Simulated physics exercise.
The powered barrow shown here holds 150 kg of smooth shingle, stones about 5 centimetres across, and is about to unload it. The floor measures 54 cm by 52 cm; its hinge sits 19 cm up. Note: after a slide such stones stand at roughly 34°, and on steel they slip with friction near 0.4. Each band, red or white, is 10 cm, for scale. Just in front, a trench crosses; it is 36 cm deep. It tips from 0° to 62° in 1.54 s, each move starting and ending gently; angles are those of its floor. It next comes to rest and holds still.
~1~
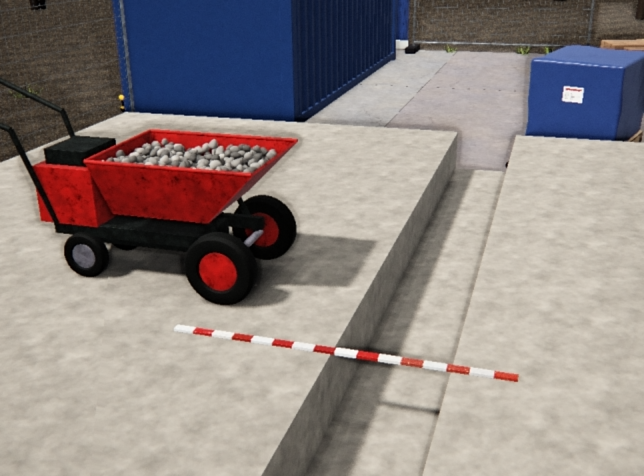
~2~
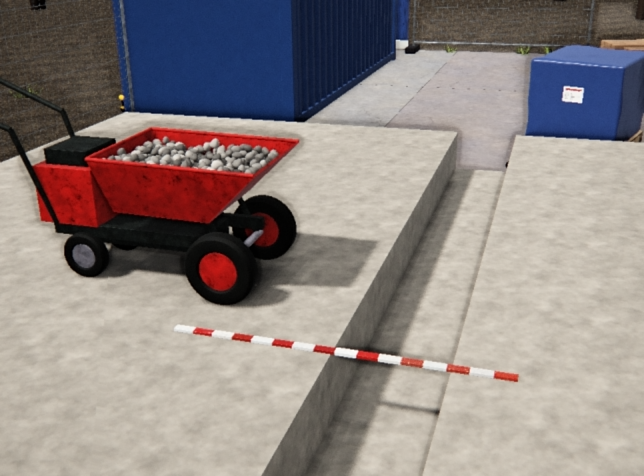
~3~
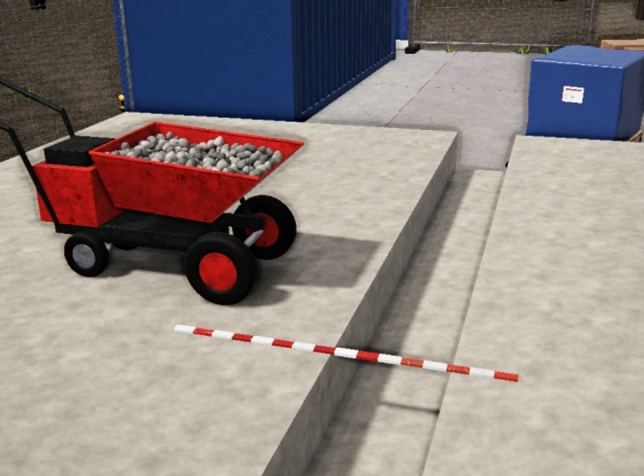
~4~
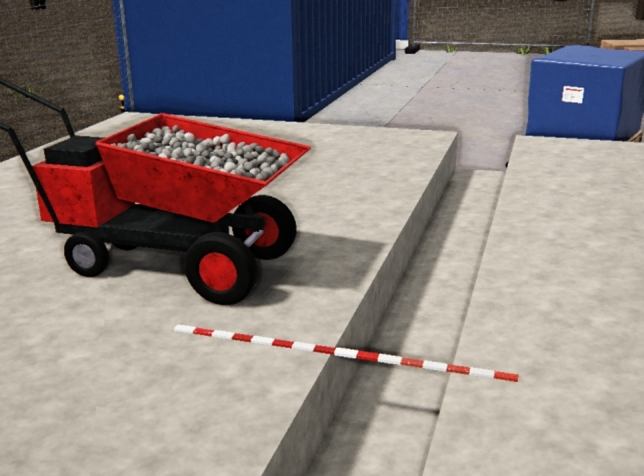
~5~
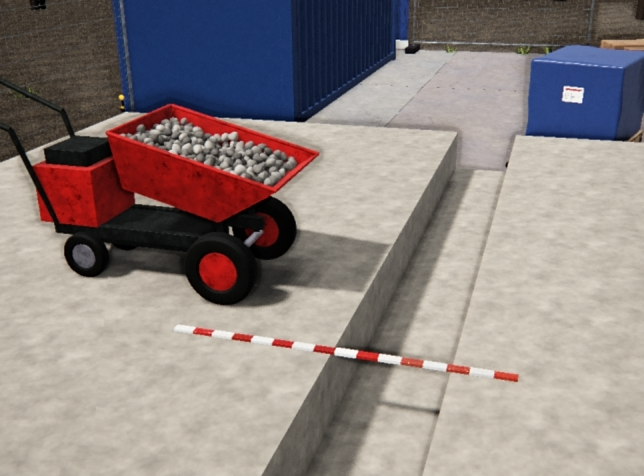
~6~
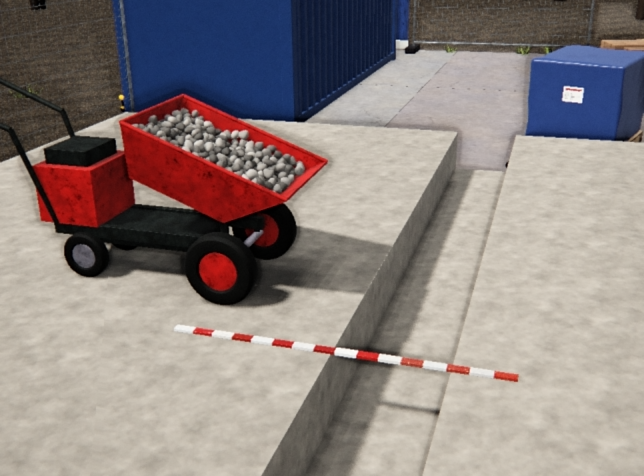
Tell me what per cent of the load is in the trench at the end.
Some 100 per cent.
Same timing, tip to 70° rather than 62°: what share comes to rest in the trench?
Then close to 100 per cent.
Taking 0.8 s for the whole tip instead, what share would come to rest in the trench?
It'd be some 100 per cent.
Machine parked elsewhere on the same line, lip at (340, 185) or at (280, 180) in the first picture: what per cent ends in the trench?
Estimates: 60 % then 100 %.
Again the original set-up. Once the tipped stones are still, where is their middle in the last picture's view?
The tipped stones centre close to (413, 350).
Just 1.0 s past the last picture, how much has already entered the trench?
At that moment: Approx. 40 %.
Then, 0.6 s after the last picture the floor is at 53°, 100 % in the tray; the foremost stones are at (335, 235).
Then, 1.0 s after the last picture the floor is at 62°, 54 % in the tray, 5 % short of the trench, 42 % in the trench; the foremost stones are at (444, 364).
Then, 1.4 s after the last picture the floor is at 62°, 22 % in the tray, 5 % short of the trench, 73 % in the trench; the foremost stones are at (460, 370).
Then, 3.3 s after the last picture the floor is at 62°, 0 % in the tray, 100 % in the trench; the foremost stones are at (464, 347).
